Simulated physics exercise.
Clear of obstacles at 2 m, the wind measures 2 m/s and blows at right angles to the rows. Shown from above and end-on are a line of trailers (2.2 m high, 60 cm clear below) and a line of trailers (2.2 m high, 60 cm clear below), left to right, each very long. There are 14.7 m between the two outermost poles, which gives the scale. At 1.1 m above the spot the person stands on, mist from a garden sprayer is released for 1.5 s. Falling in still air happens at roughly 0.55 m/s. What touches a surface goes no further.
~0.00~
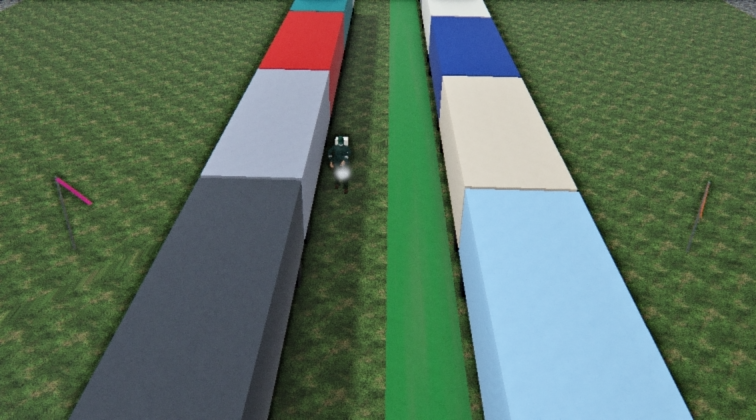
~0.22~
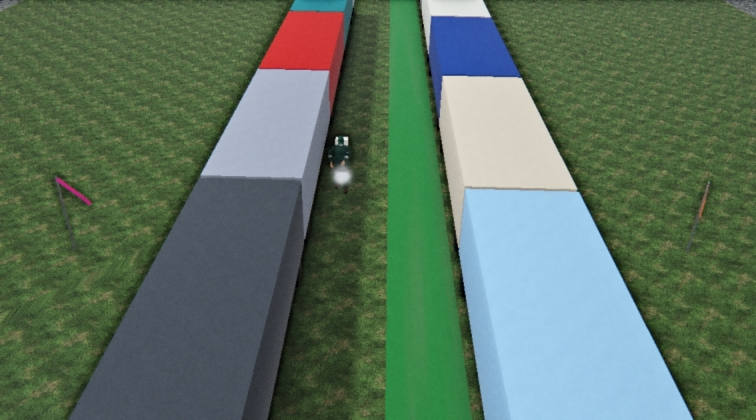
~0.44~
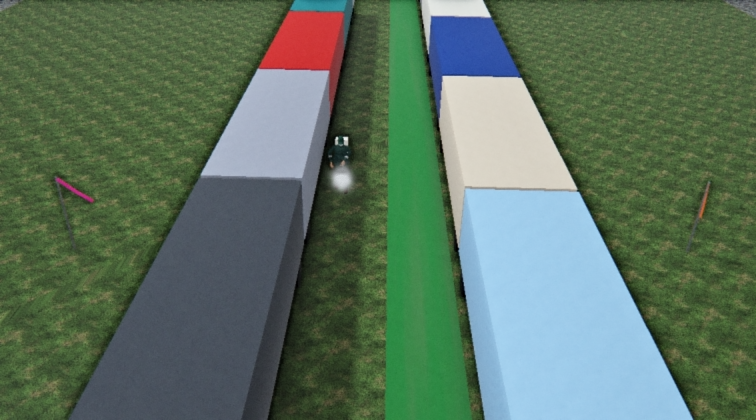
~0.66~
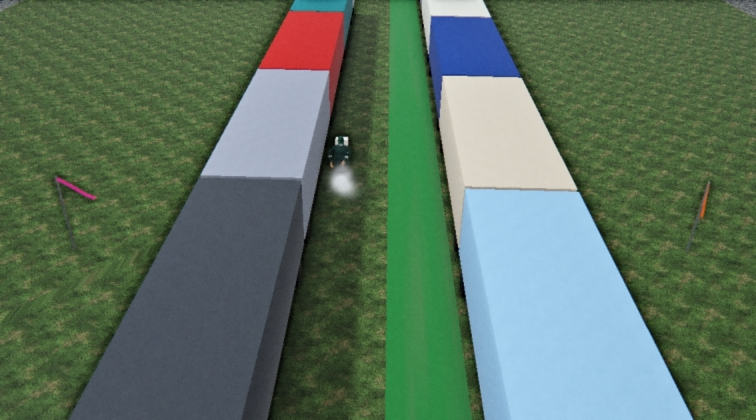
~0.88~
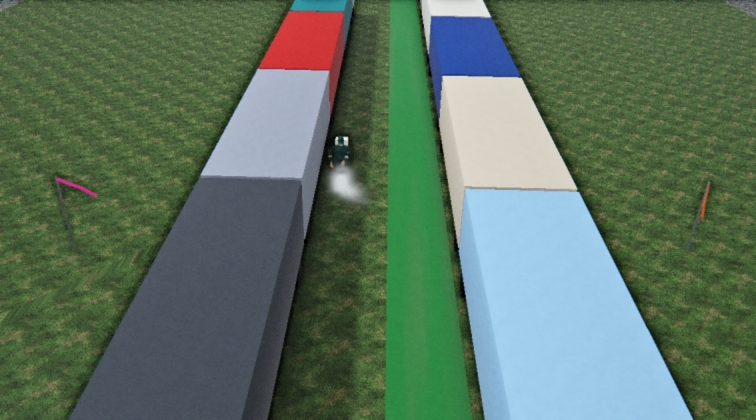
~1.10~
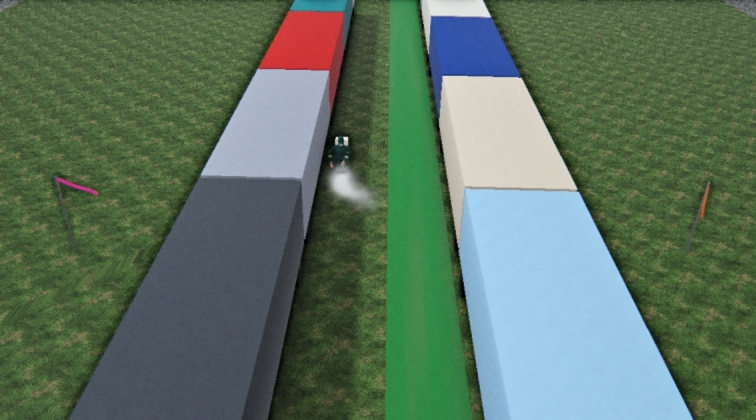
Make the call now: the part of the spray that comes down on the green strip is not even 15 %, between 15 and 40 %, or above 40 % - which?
My call is over 40 %.
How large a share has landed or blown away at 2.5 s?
30 per cent.
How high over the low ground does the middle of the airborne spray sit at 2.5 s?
Middle height: Approx. 0.4 m.
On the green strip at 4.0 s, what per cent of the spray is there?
It comes to around 60 %.
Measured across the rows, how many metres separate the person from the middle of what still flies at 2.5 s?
The distance is close to 1.0 m.
After 2.5 s, 16 % lies on the green strip; 30 % has touched down or left; the middle of what still flies is 0.4 m above the low ground, near (375, 197).
After 4.0 s, 60 % lies on the green strip; 84 % has touched down or left; the middle of what still flies is 0.3 m above the low ground, near (421, 203).
After 8.0 s, 70 % lies on the green strip; 100 % has touched down or left.
After 20.0 s, 70 % lies on the green strip; 100 % has touched down or left.
After 45.0 s, 70 % lies on the green strip; 100 % has touched down or left.
